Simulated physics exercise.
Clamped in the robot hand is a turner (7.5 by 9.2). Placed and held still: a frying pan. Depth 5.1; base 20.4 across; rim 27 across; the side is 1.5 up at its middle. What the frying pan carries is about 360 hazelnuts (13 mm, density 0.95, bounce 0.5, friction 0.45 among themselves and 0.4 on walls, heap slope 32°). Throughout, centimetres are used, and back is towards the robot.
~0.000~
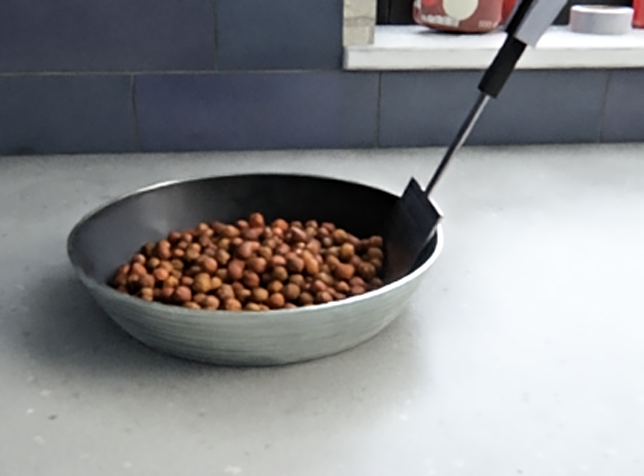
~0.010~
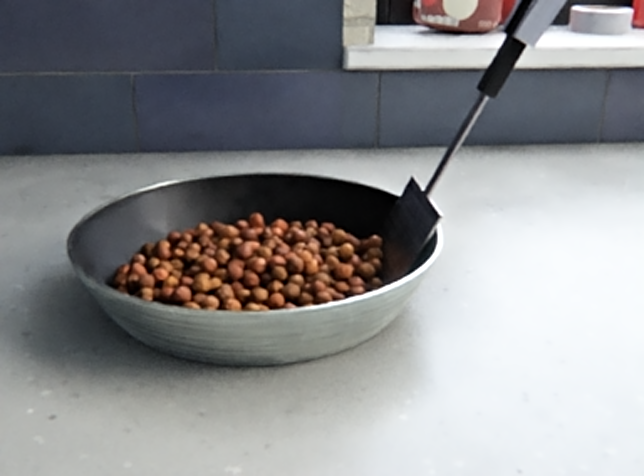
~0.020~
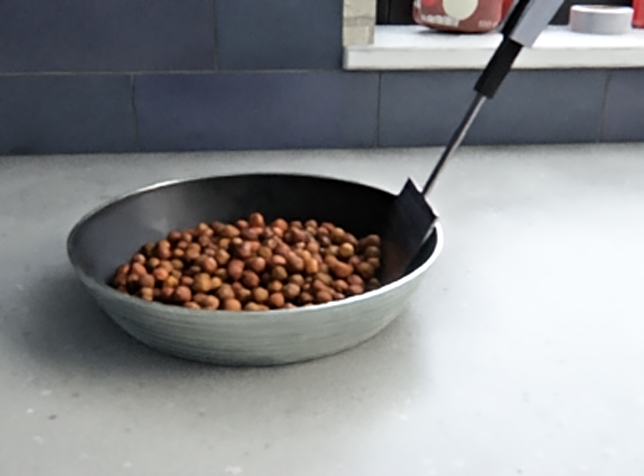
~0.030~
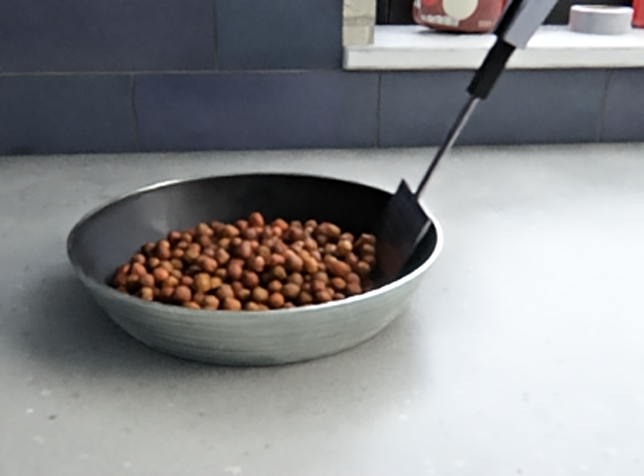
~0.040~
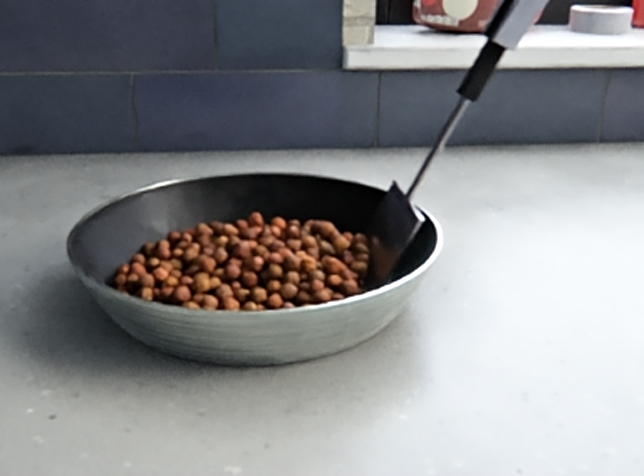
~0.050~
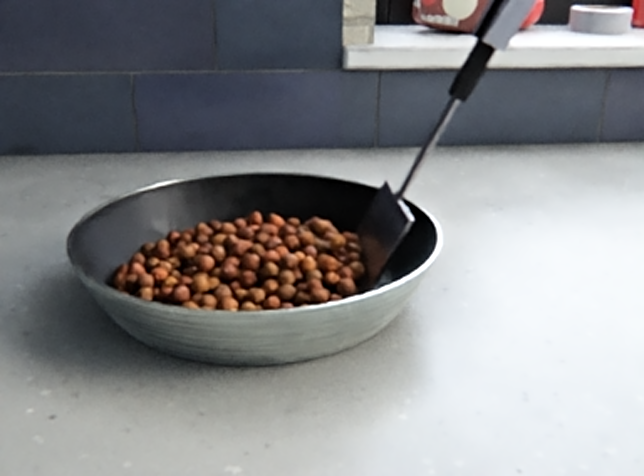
On a grey countertop before dark blue tiles, a black turner rests inside the right edge of a frying pan full of hazelnuts, then moves slightly left against the heap, nudging the nearest nuts while the pan stays still.
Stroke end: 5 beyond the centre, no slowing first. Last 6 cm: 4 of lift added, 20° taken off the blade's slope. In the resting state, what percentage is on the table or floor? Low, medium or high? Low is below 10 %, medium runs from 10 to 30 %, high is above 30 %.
The share is low, below 10 %.
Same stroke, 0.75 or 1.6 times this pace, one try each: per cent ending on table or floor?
Estimates in order: 0 per cent, 10 per cent.
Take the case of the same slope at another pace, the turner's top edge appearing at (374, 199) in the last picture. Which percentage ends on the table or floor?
Expect some 15 per cent there.
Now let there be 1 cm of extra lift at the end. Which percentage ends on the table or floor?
Result: Approx. 0 %.
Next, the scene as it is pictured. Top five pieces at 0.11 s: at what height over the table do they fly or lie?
I'd put it close to 5 cm.
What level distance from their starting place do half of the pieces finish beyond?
Around 3 cm, measured level.
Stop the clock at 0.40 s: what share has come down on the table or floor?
Roughly 0 percent of it.
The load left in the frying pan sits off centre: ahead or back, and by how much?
Ahead, by around 5.0 cm.
After 0.11 s, sloping 63°, highest piece 5 above the table; 359 in the frying pan.
After 0.17 s, sloping 55°, highest piece 6 above the table; 359 in the frying pan.
After 0.40 s, sloping 43°, highest piece 6 above the table; 355 in the frying pan, 2 on the table or floor, 2 on the blade or in flight.
After 1.45 s, sloping 43°, highest piece 5 above the table; 354 in the frying pan, 5 on the table or floor.
In the end, 354 in the frying pan, 5 on the table or floor. That is 1 % on the table or floor.
